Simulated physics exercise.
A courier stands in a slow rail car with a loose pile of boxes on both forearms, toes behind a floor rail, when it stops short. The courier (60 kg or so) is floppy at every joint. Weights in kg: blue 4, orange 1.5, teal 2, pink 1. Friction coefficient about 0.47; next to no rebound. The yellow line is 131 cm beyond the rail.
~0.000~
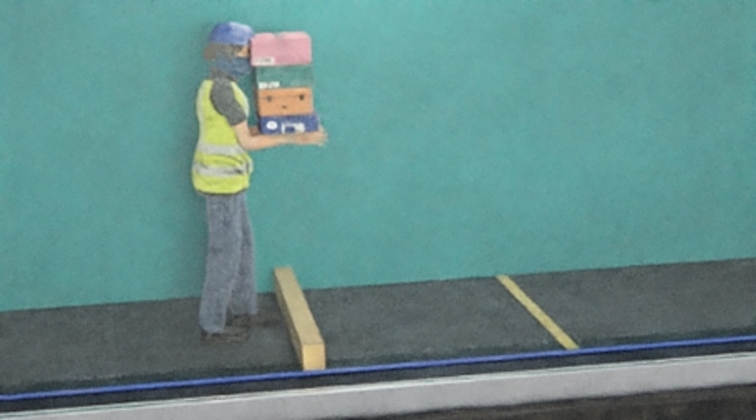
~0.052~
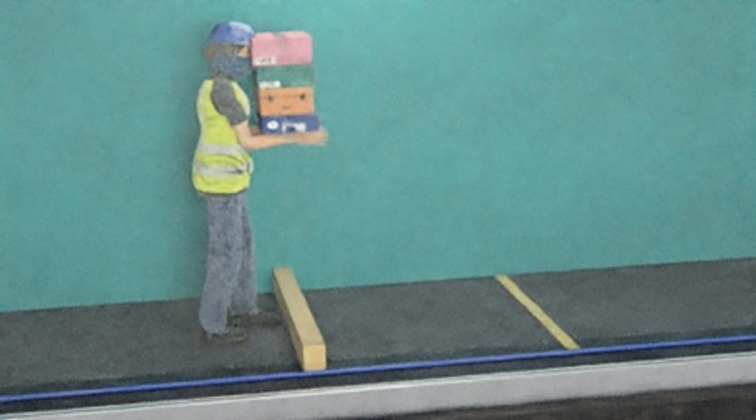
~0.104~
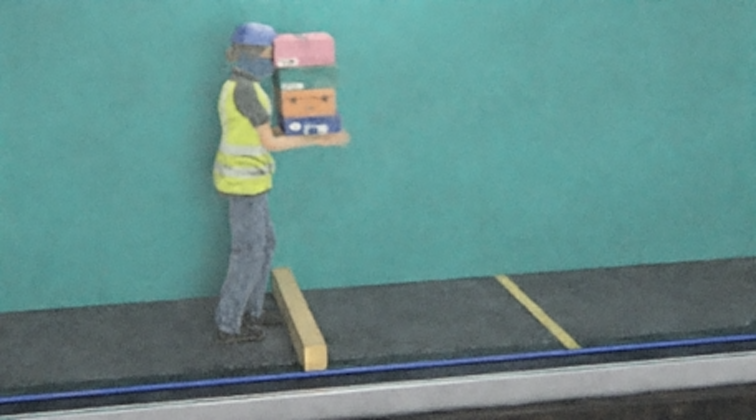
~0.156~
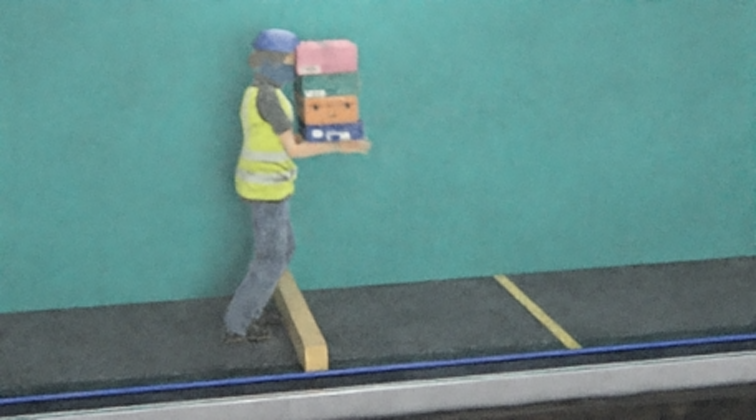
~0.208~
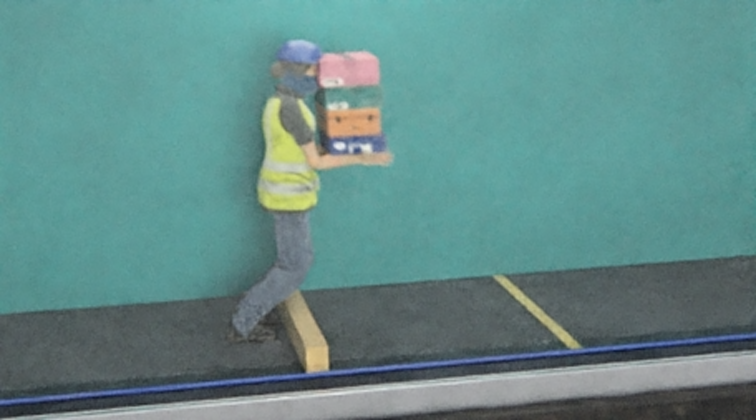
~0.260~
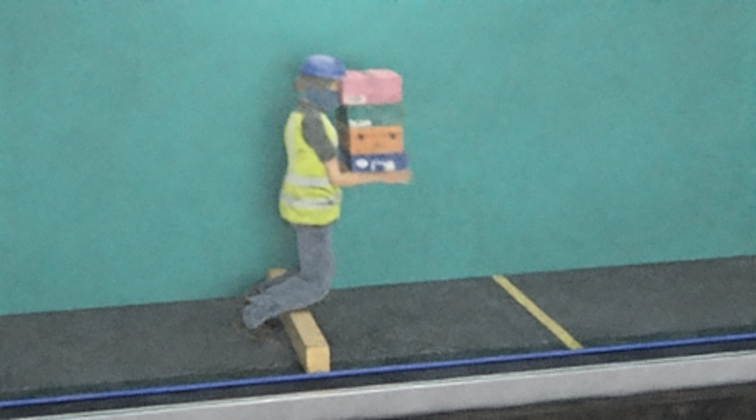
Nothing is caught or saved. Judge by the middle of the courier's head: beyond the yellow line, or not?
This time the courier's head passes the yellow line.
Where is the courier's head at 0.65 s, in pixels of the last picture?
Near (528, 245).
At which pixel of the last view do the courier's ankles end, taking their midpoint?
Around (403, 275).
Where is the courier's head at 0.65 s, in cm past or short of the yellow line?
Some 5 cm short of it.
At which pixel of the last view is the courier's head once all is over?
At about (570, 267).
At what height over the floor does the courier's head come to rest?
About 20 cm.
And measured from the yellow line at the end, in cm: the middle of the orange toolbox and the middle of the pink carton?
Orange toolbox 30 past, pink carton 210 past.
After 0.45 s the courier's head is 70 cm short of the yellow line, near (400, 175) in the last picture's view; the teal carton 43 cm short of the yellow line, tilted 15°.
After 0.65 s the courier's head is 4 cm short of the yellow line, near (528, 245) in the last picture's view.
After 0.95 s the courier's head is 21 cm past the yellow line, near (577, 263) in the last picture's view.
Final state at 2.2 s, orange toolbox crosses the yellow line; teal carton crosses the yellow line; pink carton crosses the yellow line; courier's head crosses the yellow line.
